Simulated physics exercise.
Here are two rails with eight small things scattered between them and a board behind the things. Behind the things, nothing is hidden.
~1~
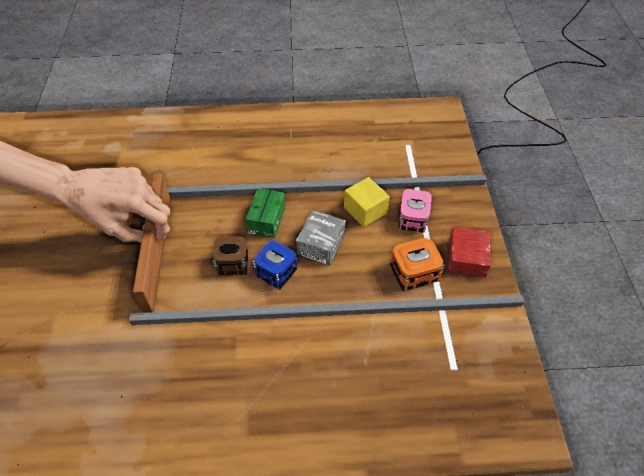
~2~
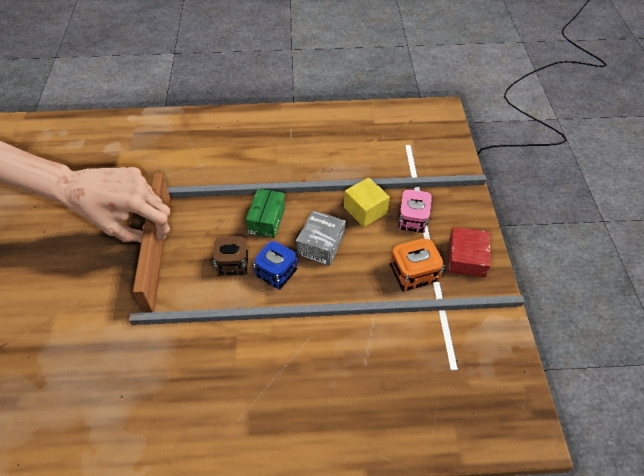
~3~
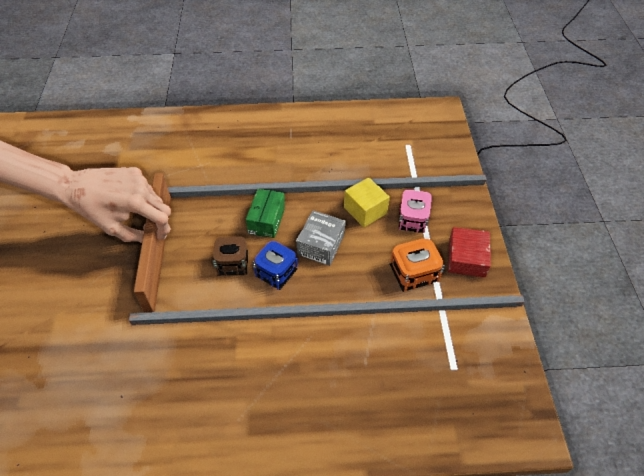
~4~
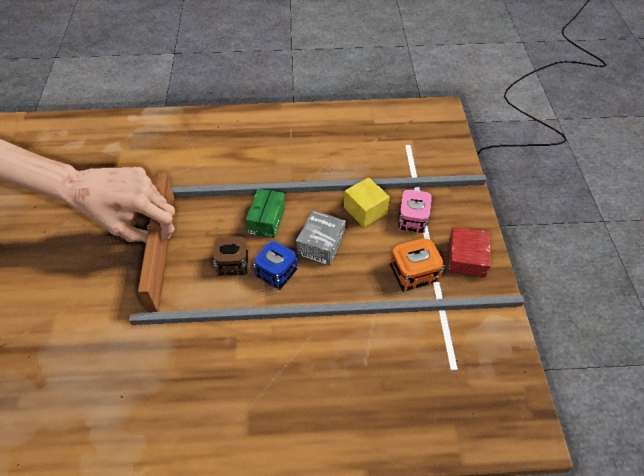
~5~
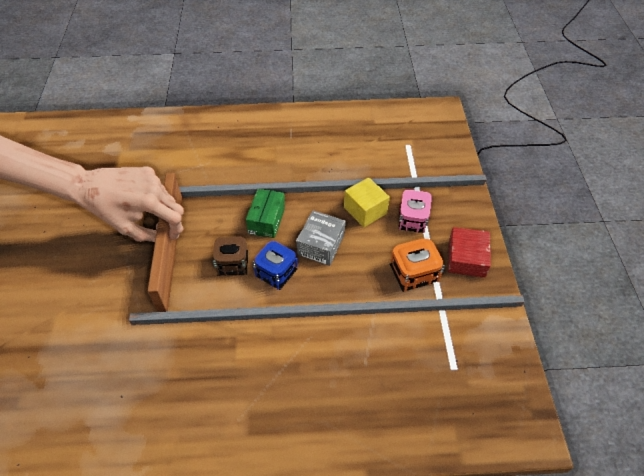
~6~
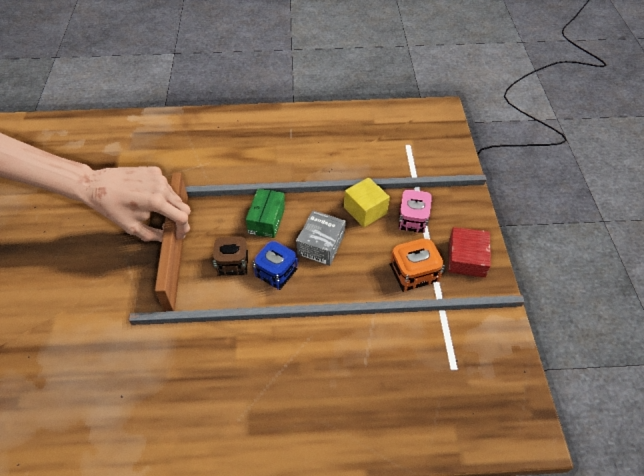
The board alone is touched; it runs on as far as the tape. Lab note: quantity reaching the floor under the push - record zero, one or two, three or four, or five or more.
Recorded: One or two.
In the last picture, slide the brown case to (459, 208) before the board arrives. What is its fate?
Result: It does not stay.
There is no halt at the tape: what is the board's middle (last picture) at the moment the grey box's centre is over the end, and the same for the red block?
First near (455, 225), second near (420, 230).
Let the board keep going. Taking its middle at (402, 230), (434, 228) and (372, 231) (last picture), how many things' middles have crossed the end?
The counts would come out as 0, 2 and 0.
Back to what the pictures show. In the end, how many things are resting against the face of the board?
That makes 3.
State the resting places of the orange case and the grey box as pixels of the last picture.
About (489, 265), and the other about (475, 230).
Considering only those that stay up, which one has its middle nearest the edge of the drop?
I'd say the pink case.
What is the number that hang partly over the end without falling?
Result: 1.
Soon after, none off yet; red block at rest near (469, 252); pink case at rest near (415, 211); orange case at rest near (416, 264).
In the end, the number that fall off is one or two; gone, red block.
